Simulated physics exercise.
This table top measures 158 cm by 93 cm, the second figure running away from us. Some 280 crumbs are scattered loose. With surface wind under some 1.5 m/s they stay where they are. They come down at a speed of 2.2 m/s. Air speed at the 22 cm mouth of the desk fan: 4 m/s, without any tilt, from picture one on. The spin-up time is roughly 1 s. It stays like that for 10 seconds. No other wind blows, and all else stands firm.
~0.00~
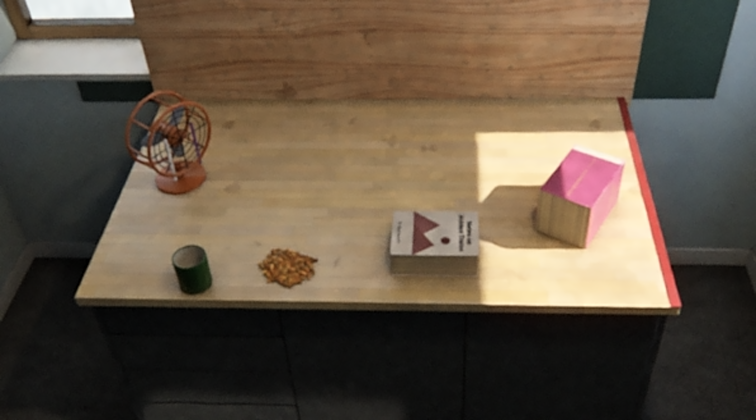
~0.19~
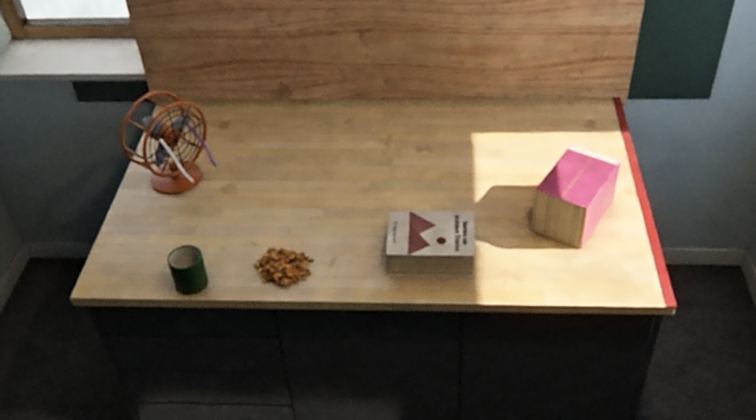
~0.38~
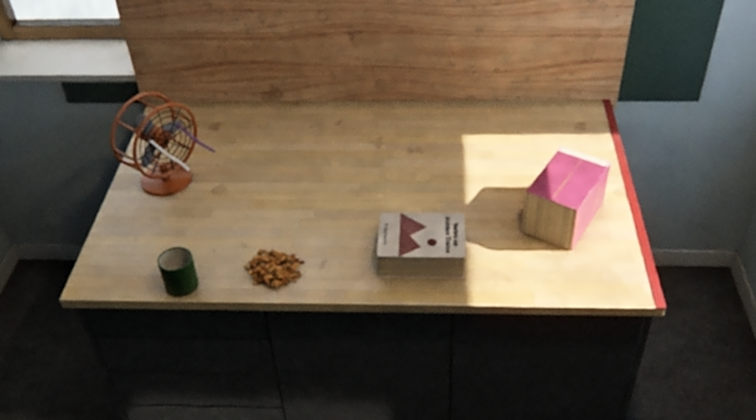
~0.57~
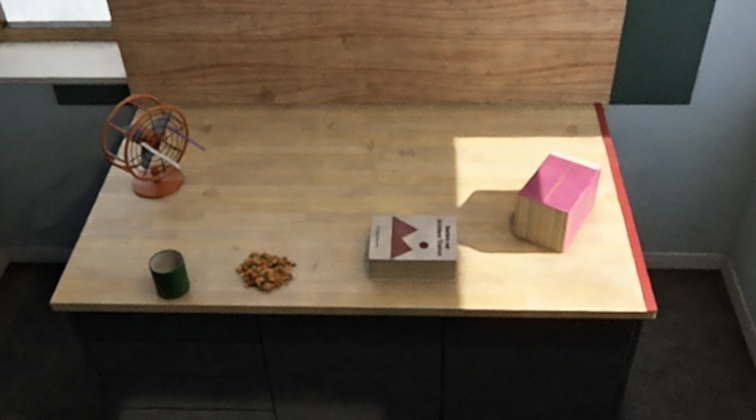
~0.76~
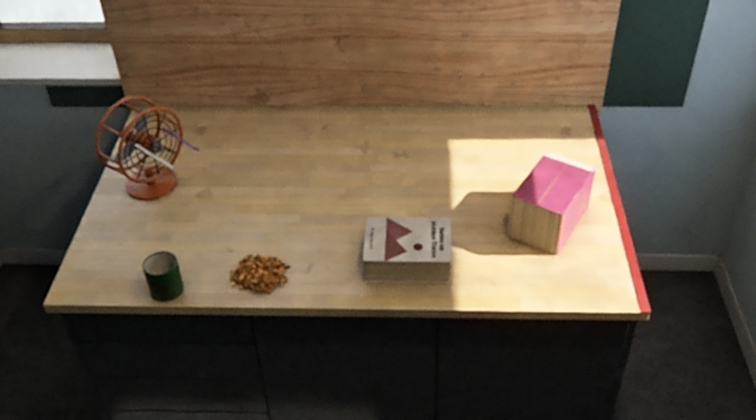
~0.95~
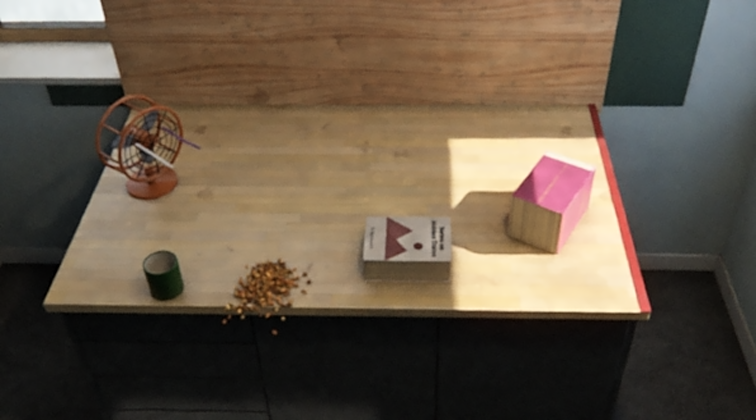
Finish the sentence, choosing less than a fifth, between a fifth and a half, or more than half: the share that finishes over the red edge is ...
The share that finishes over the red edge is less than a fifth.
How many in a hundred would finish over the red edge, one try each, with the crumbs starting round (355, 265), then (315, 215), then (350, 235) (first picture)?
0, 0 and 0 in a hundred, respectively.
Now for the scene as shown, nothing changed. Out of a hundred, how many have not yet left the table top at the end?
It comes to about 1 % at the end.
After 2.0 s, 0 % are over the red edge; 98 % have settled or left.
After 3.2 s, 0 % are over the red edge; 99 % have settled or left.
After 5.5 s, 0 % are over the red edge; 99 % have settled or left.
After 10.0 s, at the end, 0 % are over the red edge.
